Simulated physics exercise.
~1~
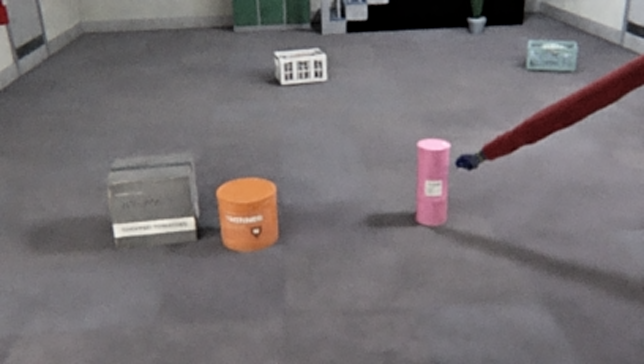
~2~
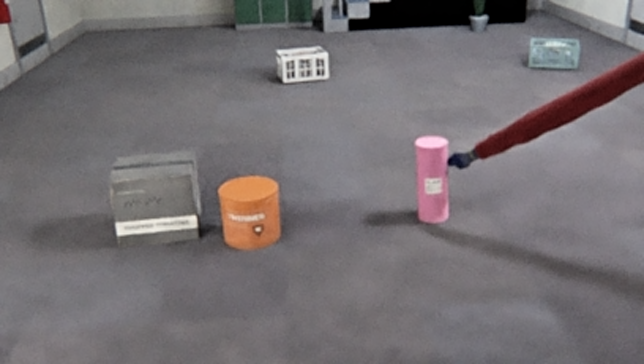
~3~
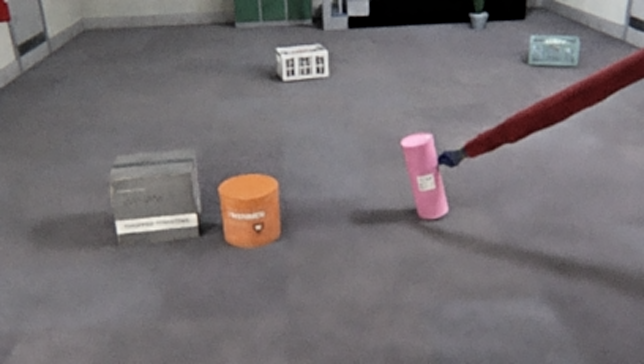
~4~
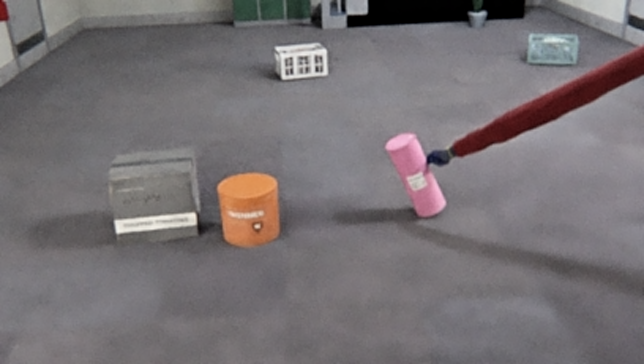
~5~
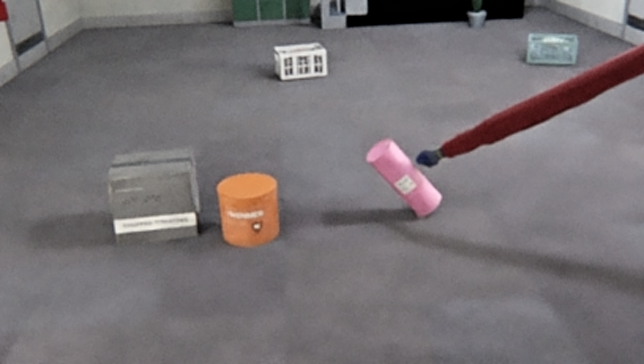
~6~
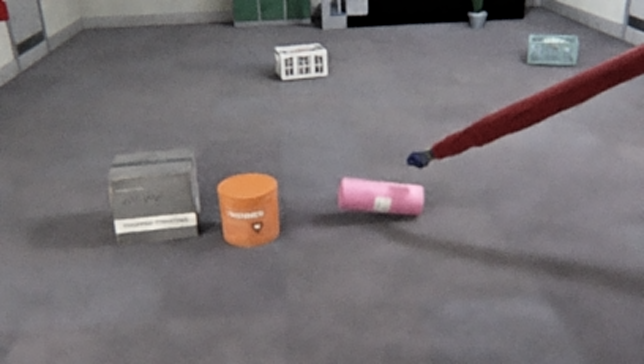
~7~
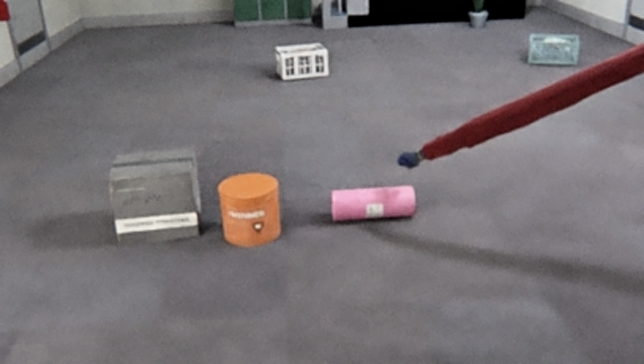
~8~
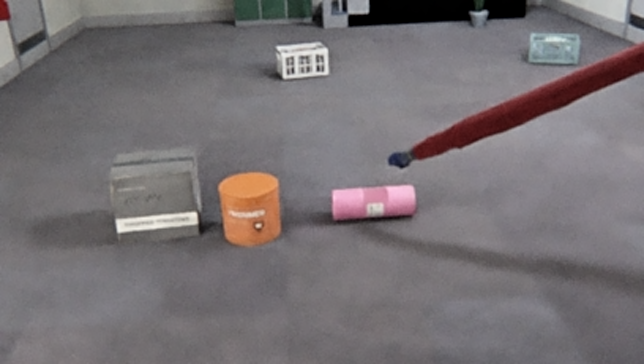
On a grey floor in a large room, a long dark red arm pushed an upright pink canister to the left until it leaned and toppled onto its side, coming to rest near the orange pail and grey box, which stayed put.
